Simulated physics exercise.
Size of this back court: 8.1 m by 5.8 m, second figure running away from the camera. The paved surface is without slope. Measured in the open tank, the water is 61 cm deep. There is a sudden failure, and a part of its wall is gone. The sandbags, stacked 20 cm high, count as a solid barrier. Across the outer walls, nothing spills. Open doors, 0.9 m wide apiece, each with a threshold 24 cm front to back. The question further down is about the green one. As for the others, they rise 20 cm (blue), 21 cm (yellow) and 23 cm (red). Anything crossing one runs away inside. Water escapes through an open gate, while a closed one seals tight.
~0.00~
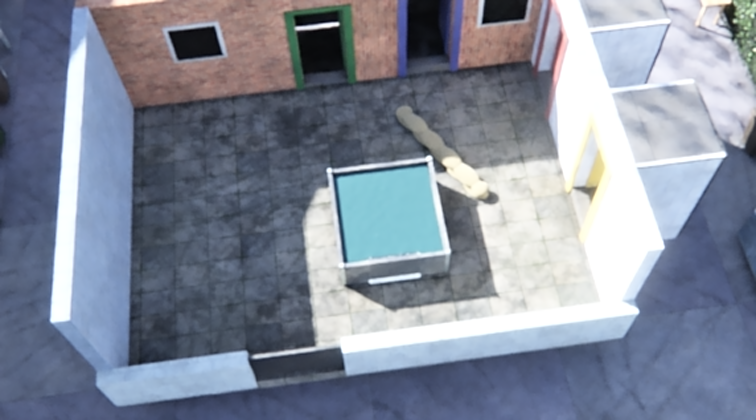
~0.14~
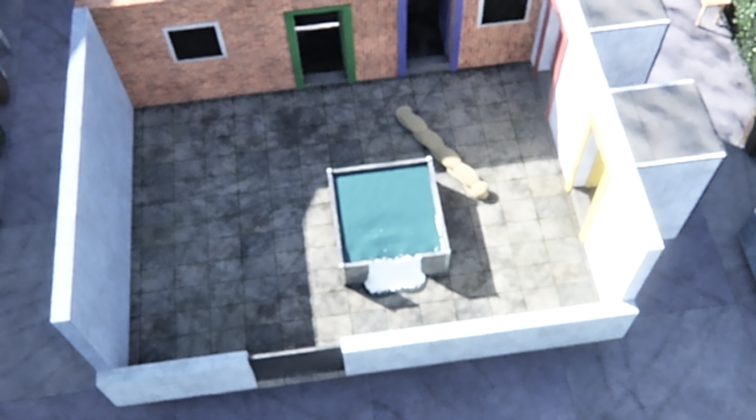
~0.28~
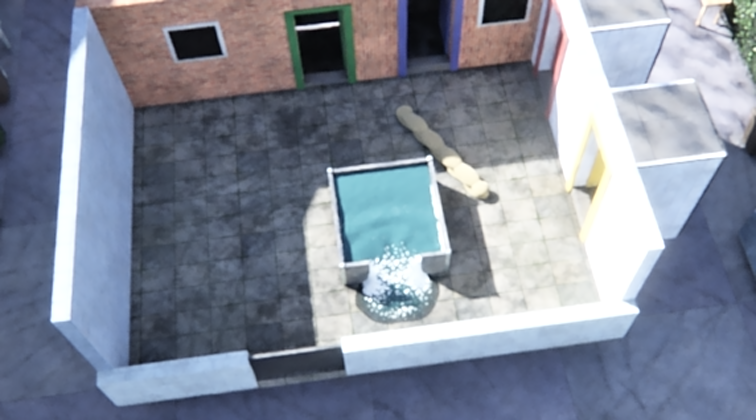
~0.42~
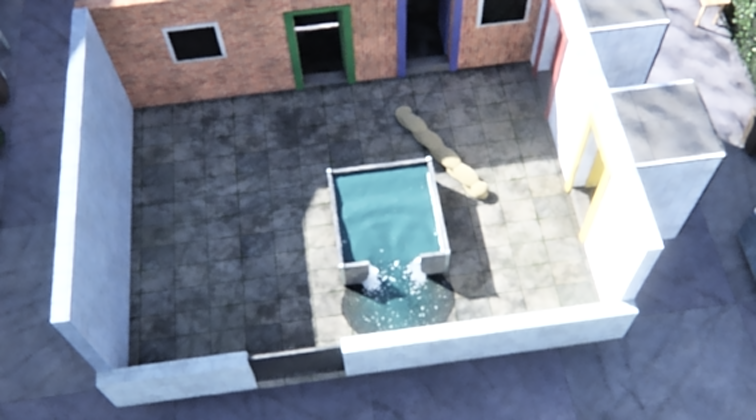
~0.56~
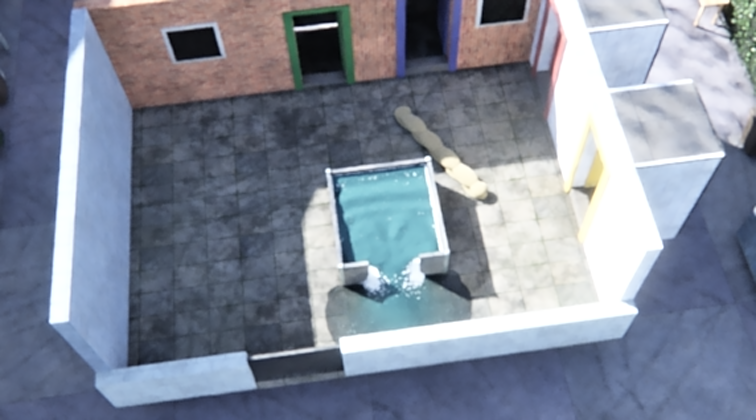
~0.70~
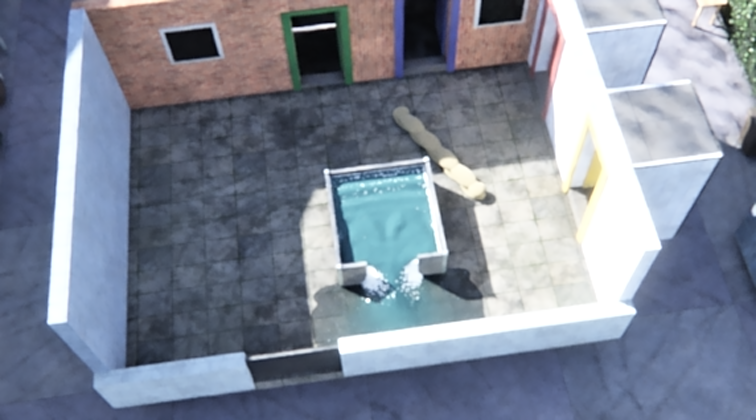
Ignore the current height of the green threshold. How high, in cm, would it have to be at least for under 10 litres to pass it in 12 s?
At least about 6 cm.
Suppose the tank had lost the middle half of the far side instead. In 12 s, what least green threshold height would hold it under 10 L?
About 25 cm.
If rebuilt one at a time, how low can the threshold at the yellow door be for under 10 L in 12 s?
Yellow: 6.5 cm.
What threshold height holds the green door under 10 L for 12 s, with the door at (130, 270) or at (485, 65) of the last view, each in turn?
Around 7.0 and 7.5 cm respectively.
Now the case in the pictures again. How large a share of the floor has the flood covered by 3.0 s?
About 35 per cent.
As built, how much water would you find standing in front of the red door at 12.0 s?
The depth there is around 6.0 cm.
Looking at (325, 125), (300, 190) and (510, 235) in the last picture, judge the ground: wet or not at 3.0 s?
1: Unwetted; 2: Unwetted; 3: Awash.
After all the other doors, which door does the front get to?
Final door: Green.
After 1.4 s water covers 10 % of the floor, deepest (39 cm) near (405, 338); it has not reached the green door.
After 3.0 s water covers 35 % of the floor, deepest (24 cm) near (395, 340); it has not reached the green door.
After 12.0 s water covers 95 % of the floor, deepest (8 cm) near (332, 184); 7 cm at the green door, 0 litres in over its 10 cm threshold.
At the green door as built, the water arrived by 7.1 s and peaked near 9 cm at 10.4 s.
With a threshold of 4.5 cm, 18 litres would have come in within the 12 s; with 6.5 cm, 6 litres. So under 10 litres takes about 6 cm.
